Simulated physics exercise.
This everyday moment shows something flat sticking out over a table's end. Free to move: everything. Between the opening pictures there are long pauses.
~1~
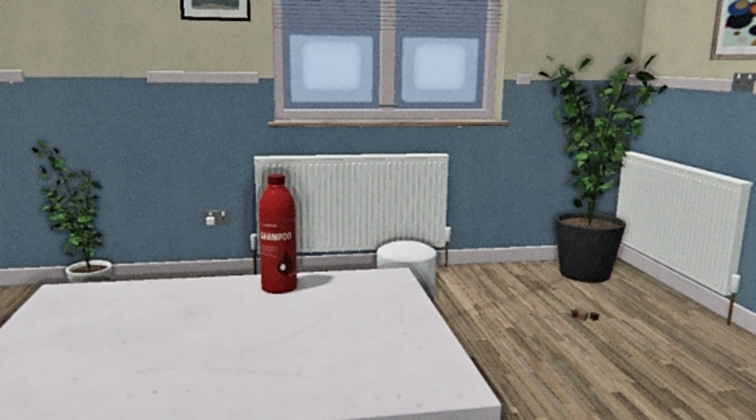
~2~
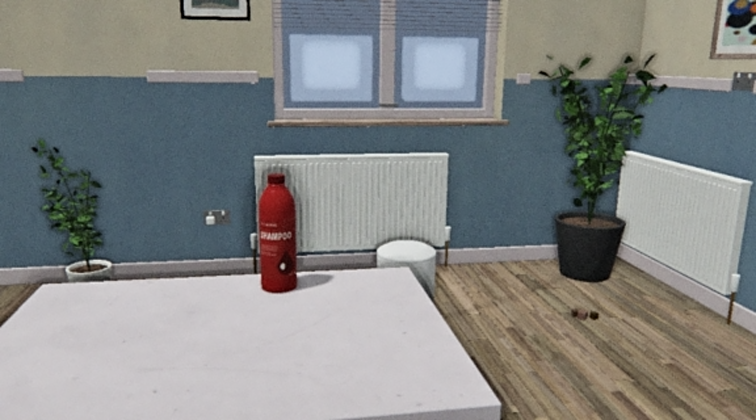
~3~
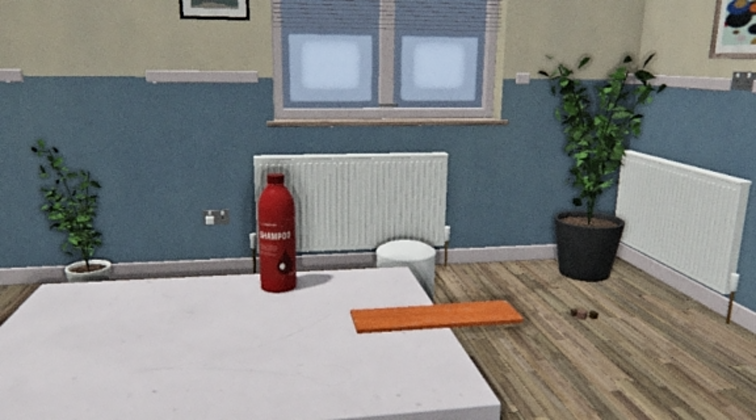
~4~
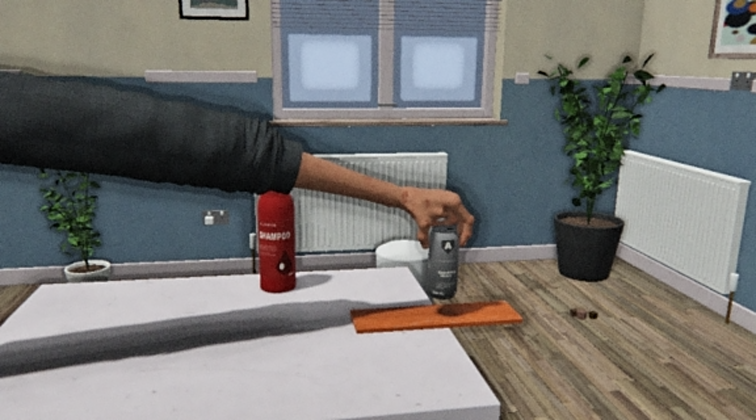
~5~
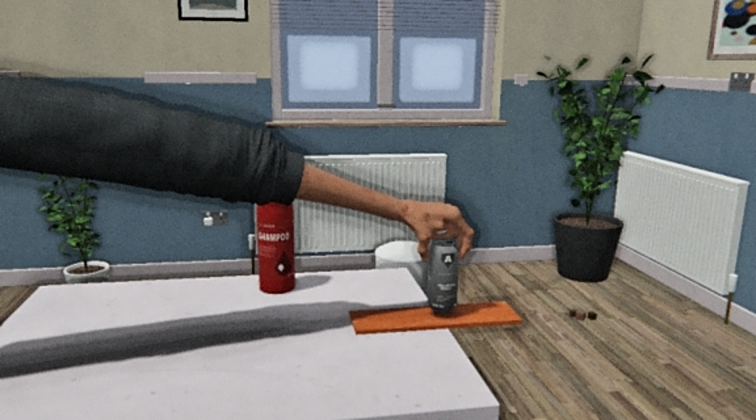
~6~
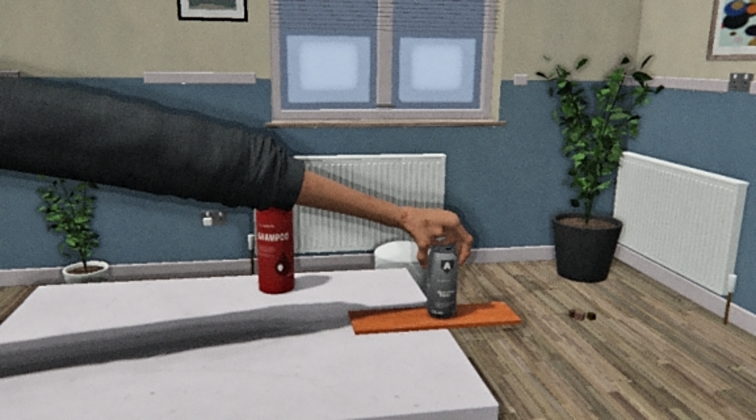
An arm lowers a grey can onto an orange board jutting over a white table's edge.
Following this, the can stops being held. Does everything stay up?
Ah, that works out - it stays.
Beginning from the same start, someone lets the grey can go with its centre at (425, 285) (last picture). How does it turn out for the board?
It remains balanced.
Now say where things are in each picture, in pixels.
In the first picture, the last thing is not in view yet; red bottle (278, 233).
In the second picture, the last thing is not in view yet; red bottle (278, 232).
In the third picture, the last thing is not in view yet; red bottle (277, 232).
In the fourth picture, coming down; grey can (443, 262); red bottle (277, 232).
In the fifth picture, coming down; grey can (443, 275); red bottle (276, 233).
In the sixth picture, in place under the hand; grey can (442, 282); red bottle (275, 233).
Then, 0.60 s on from there, no change.
Then, 1.30 s on from there, grey can resting near (442, 282).
In the end, all 3 unmoved. At the end, from the last picture's camera, grey can near (442, 282). The board stays on the table.
